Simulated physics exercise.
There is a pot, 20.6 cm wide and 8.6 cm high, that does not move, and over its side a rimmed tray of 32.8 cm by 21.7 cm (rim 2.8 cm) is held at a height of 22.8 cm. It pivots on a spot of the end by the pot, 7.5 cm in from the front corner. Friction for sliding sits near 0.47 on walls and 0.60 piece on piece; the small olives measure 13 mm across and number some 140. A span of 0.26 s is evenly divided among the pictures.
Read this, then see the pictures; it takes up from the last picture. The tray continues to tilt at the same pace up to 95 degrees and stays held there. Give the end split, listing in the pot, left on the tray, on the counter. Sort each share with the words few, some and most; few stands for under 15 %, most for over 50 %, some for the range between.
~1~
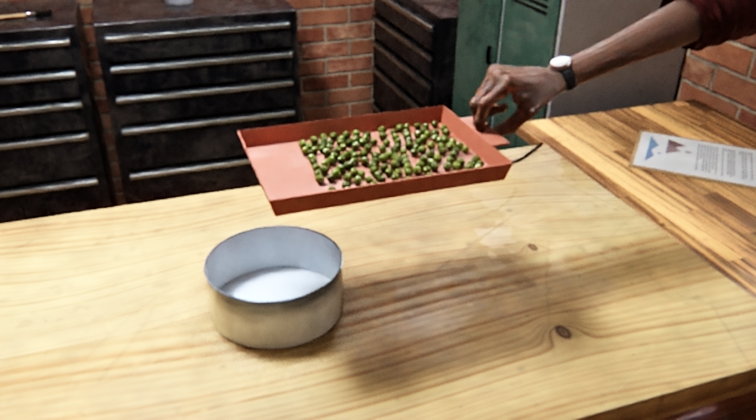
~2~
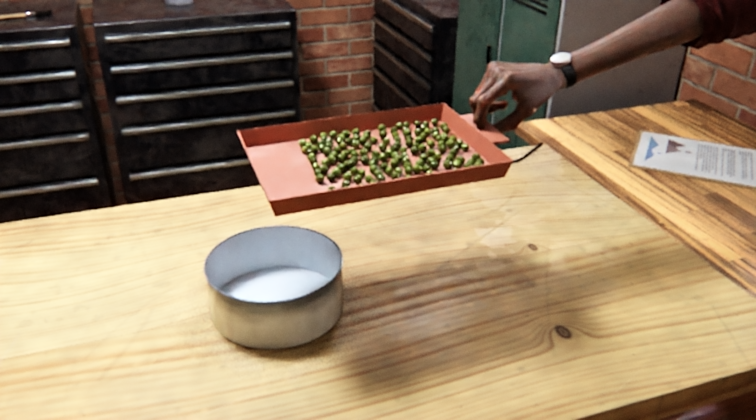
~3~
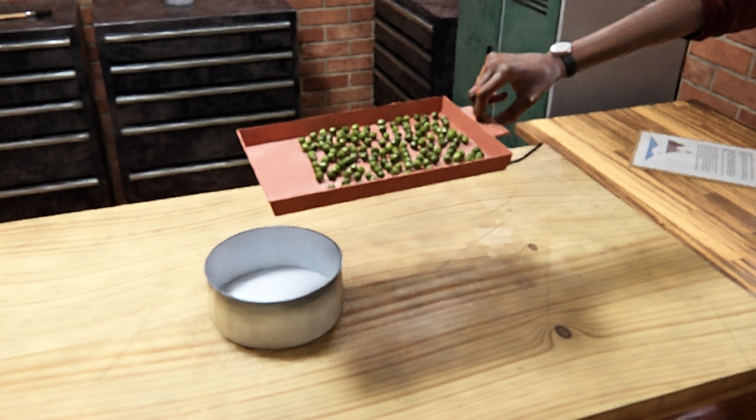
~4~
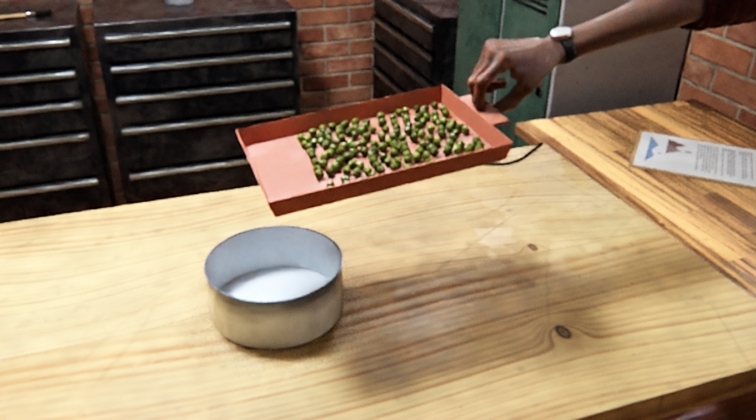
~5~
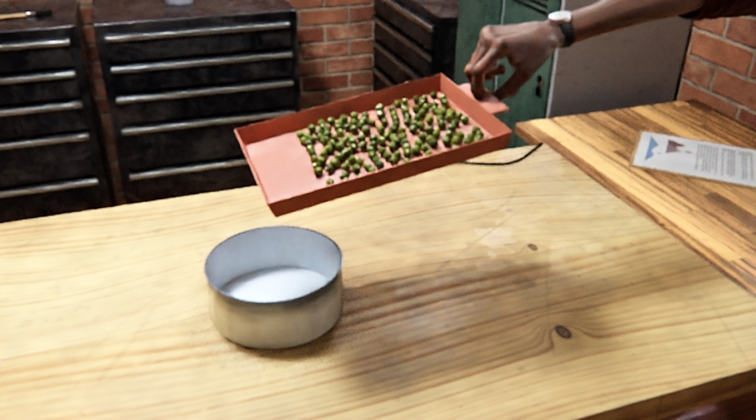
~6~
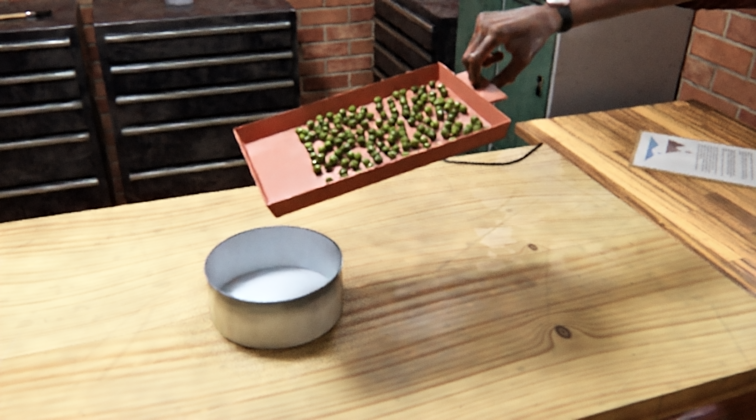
The shares come out as follows. Pot: Some. Tray: Few. Counter: Most.
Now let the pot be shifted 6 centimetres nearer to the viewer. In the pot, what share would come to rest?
55 per cent.
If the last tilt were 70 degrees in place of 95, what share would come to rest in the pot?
Around 5 per cent, then.
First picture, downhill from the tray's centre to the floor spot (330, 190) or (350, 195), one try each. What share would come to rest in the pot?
About 5 per cent on the first try and 10 per cent on the second.
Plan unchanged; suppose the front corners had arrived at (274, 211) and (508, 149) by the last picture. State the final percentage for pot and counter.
In the pot: 15 per cent; on the counter: 85 per cent.
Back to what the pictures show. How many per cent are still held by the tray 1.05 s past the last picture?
About 90% of the load.
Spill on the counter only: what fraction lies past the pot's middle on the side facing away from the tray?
Roughly 100 percent of the spill.
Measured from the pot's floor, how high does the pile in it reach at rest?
I'd put it at close to 2.0 centimetres.
Then, 0.63 s after the last picture, tilt 51 degrees; the tray holds 100 %, the pot 0 %.
Then, 1.05 s after the last picture, tilt 77 degrees; the tray holds 90 %, the pot 0 %.
Then, 1.55 s after the last picture, tilt 95 degrees; the tray holds 10 %, the pot 15 %.
In the end, pot 30 %, tray 0 %, counter 70 %.
